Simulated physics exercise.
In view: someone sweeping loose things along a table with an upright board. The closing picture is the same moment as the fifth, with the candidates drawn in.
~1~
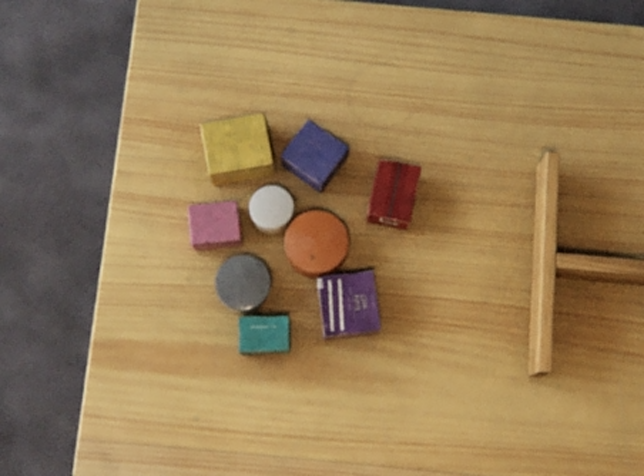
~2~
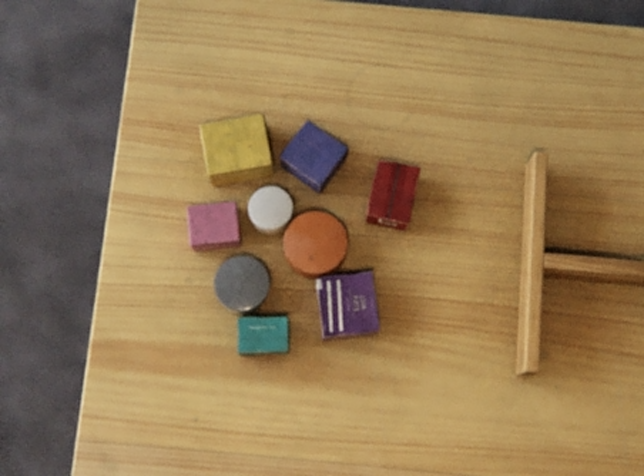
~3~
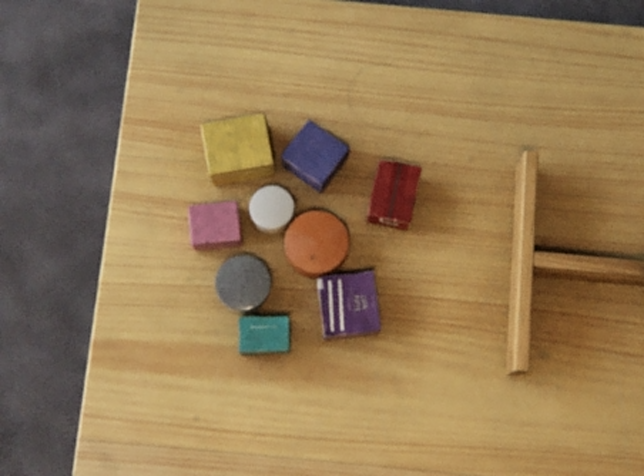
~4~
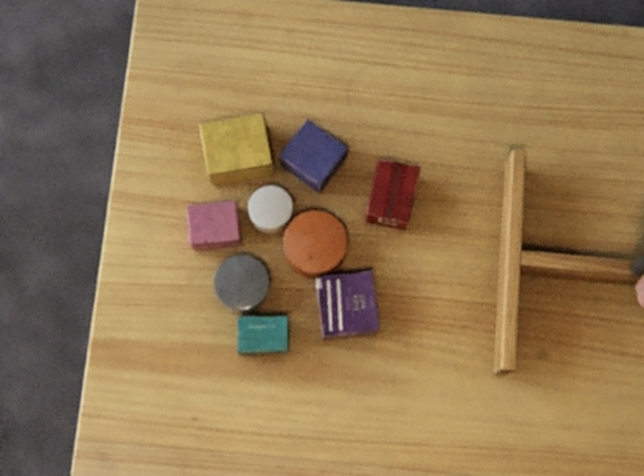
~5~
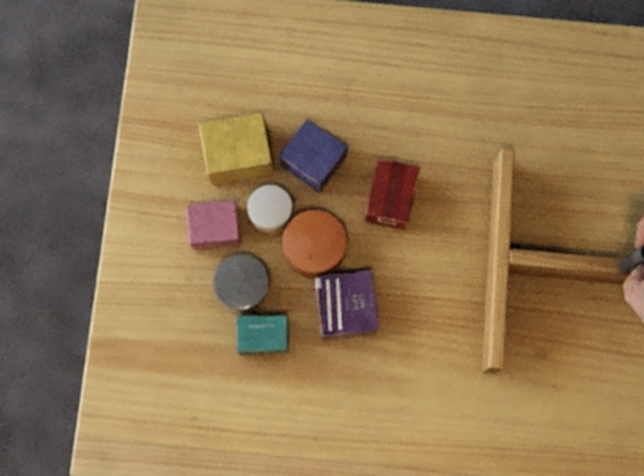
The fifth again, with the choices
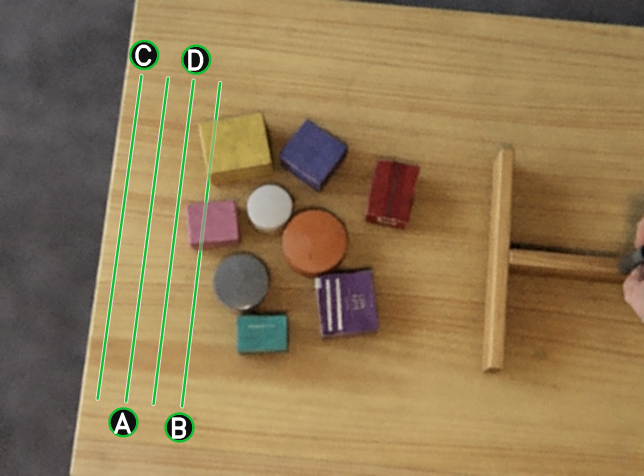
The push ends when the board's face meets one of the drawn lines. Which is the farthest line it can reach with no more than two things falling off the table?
The farthest such stop is B.
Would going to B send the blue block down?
No.
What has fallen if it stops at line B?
It is the yellow block.
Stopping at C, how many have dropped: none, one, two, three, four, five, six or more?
Six or more.
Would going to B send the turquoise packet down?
No.
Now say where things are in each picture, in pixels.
The first picture shows yellow block (238, 149); blue block (315, 157); orange tin (317, 245).
The second picture shows board (537, 259); pink block (214, 226).
The third picture shows board (528, 258); turquoise packet (264, 336).
The fourth picture shows board (514, 257); red box (393, 195).
The fifth picture shows board (503, 256); yellow block (237, 149); blue block (313, 157); orange tin (315, 244).
On the marked copy, A at (148, 234); B at (202, 239); C at (120, 232); D at (174, 237).
Following B. Soon after the start, board (394, 246); red box (367, 194); pink block (213, 225).
Later, board (286, 236); yellow block (162, 144); pink block (186, 224).
In the end, board (204, 228); yellow block over the edge; pink block (117, 224); one fallen.
As for the rest, A drops five; C drops eight; D drops four.
